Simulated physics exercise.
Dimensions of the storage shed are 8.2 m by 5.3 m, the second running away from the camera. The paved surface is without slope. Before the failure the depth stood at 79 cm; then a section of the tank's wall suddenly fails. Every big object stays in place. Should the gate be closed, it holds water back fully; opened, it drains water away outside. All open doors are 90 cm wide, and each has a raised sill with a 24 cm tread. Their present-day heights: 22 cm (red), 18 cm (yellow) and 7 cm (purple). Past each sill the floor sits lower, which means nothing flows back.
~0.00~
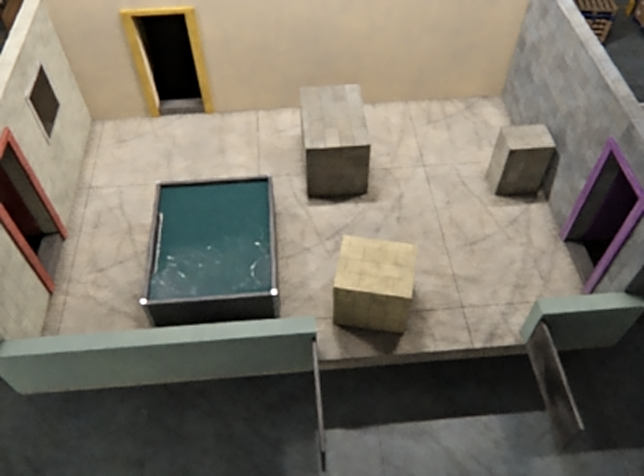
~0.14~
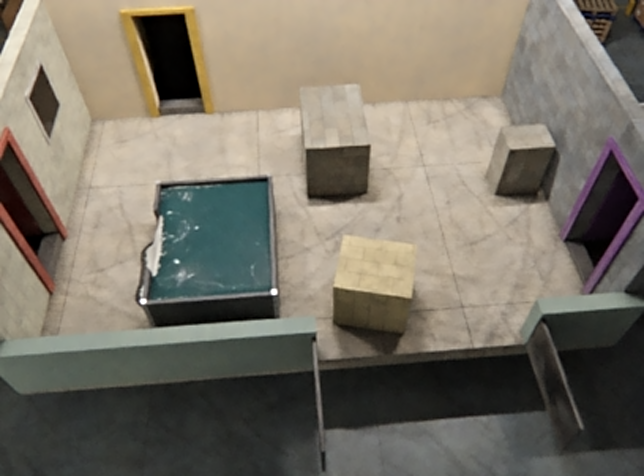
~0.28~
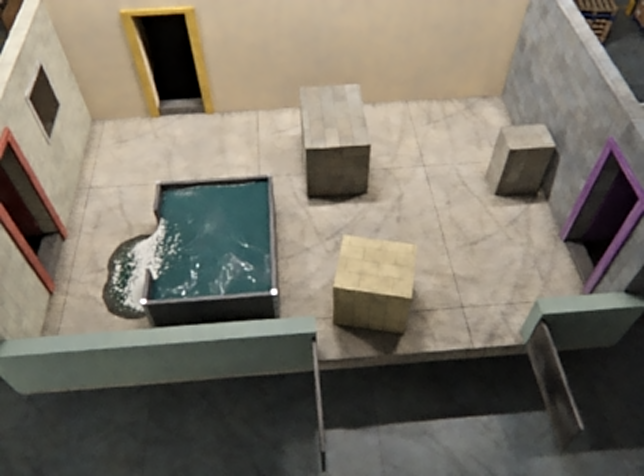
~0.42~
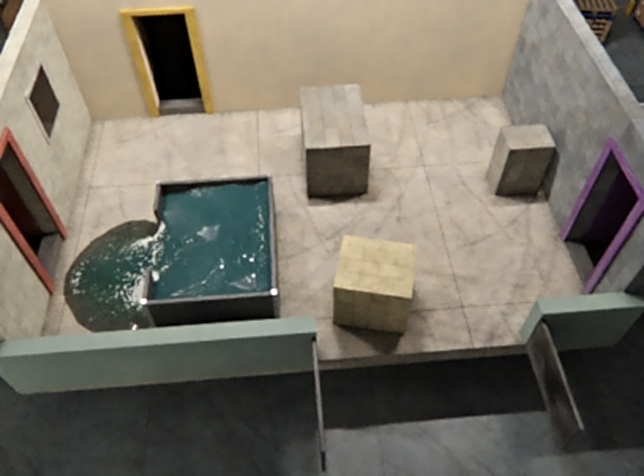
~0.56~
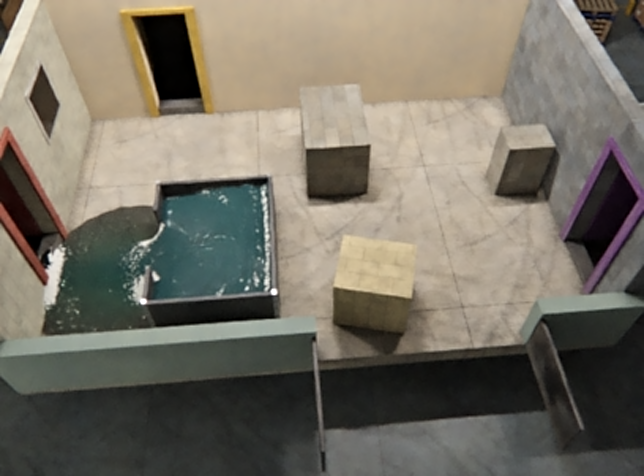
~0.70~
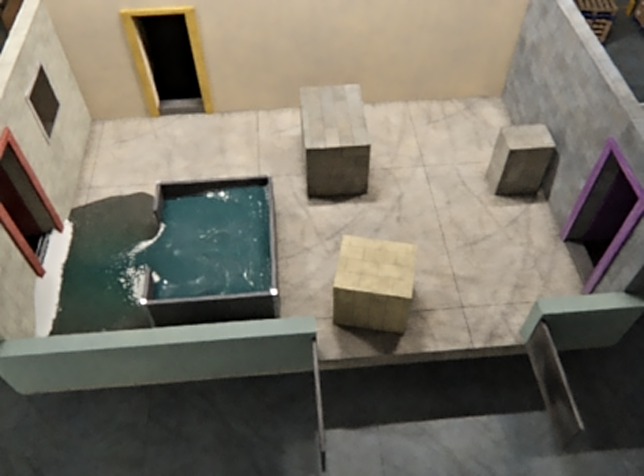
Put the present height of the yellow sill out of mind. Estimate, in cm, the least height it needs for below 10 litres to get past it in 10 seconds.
Roughly 13 centimetres.
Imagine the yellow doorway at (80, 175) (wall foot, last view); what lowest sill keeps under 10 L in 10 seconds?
Around 9.0 cm would do it.
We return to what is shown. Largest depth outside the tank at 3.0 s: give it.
About 32 cm at most.
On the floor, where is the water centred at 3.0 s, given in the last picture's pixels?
The water's centre is at about (165, 255).
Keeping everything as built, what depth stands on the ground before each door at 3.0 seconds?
In cm: Red 31, yellow 16, purple 0.
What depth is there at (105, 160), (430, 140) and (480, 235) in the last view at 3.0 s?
Ordered as asked: 7, 0, 0 cm.
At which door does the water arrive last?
It's the purple door.
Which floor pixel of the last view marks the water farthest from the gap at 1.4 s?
(88, 141).
After 1.4 s water covers 15 % of the floor, deepest (60 cm) near (34, 367); it has not reached the yellow door.
After 3.0 s water covers 35 % of the floor, deepest (32 cm) near (56, 273); 16 cm at the yellow door, 0 litres in over its 18 cm sill.
After 10.0 s water covers 90 % of the floor, deepest (13 cm) near (92, 122); 10 cm at the yellow door, 0 litres in over its 18 cm sill.
At the yellow door as built, the water arrived by 2.4 s and peaked near 16 cm at 4.0 s.
With a sill of 11.5 cm, 22 litres would have come in within the 10 s; with 16 cm, 1 litre. So under 10 litres takes about 13 cm.
